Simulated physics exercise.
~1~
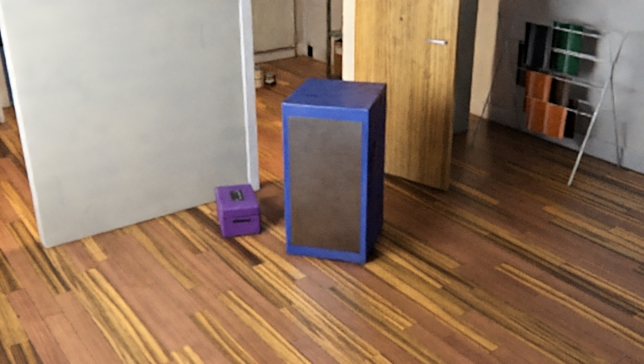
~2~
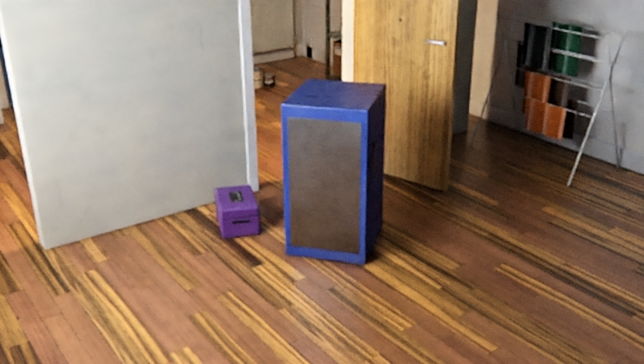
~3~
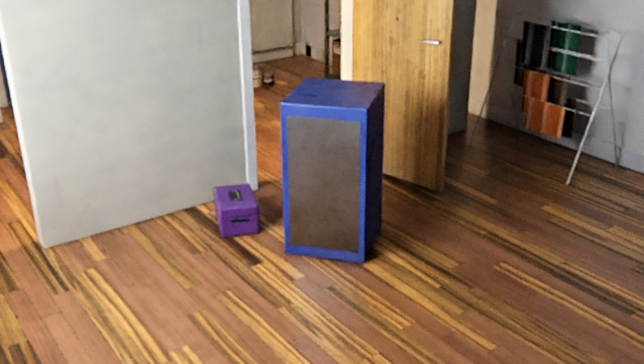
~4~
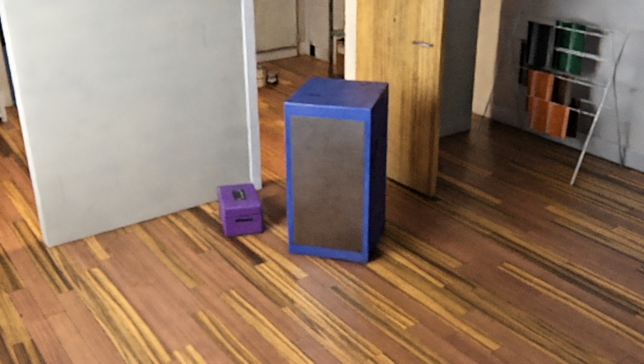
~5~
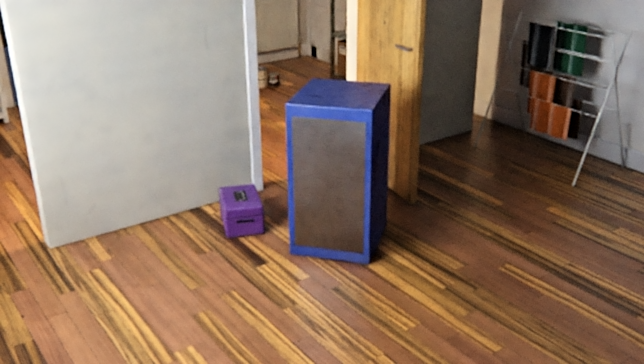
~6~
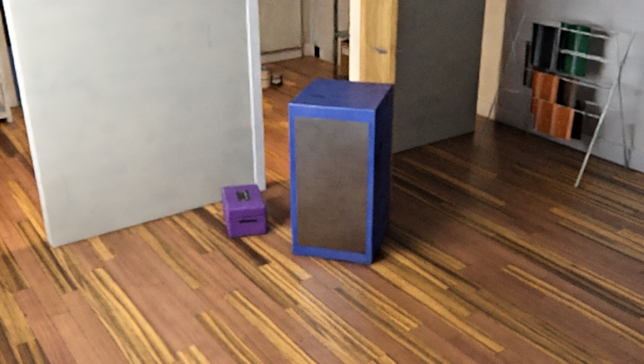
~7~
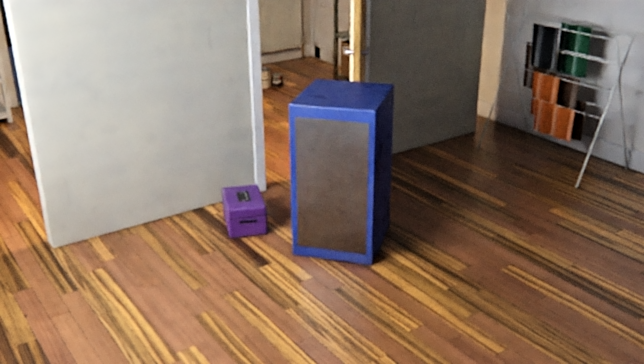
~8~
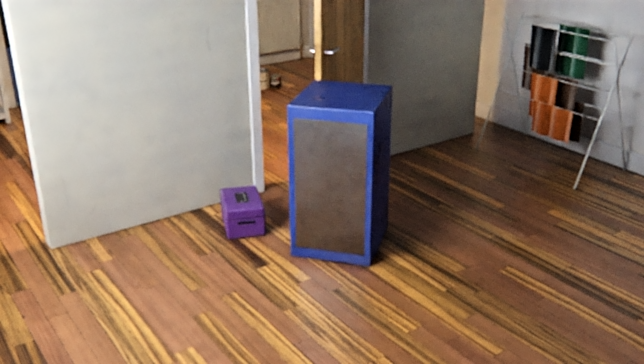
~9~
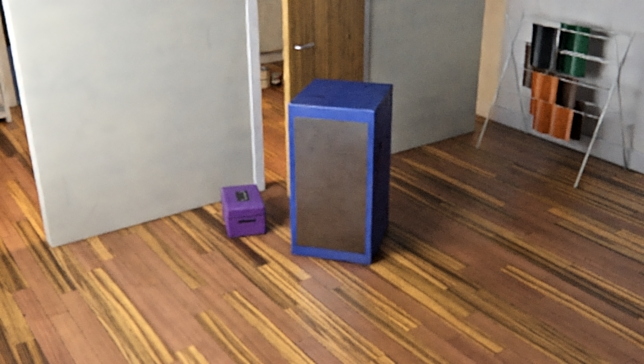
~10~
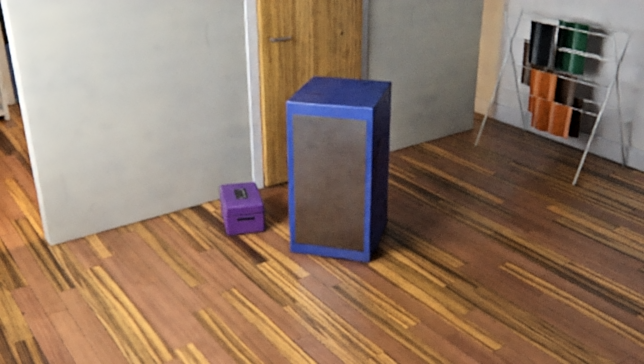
In a wood-floored room, an open wooden door swings leftward behind a blue appliance and shuts, the purple toolbox staying still.
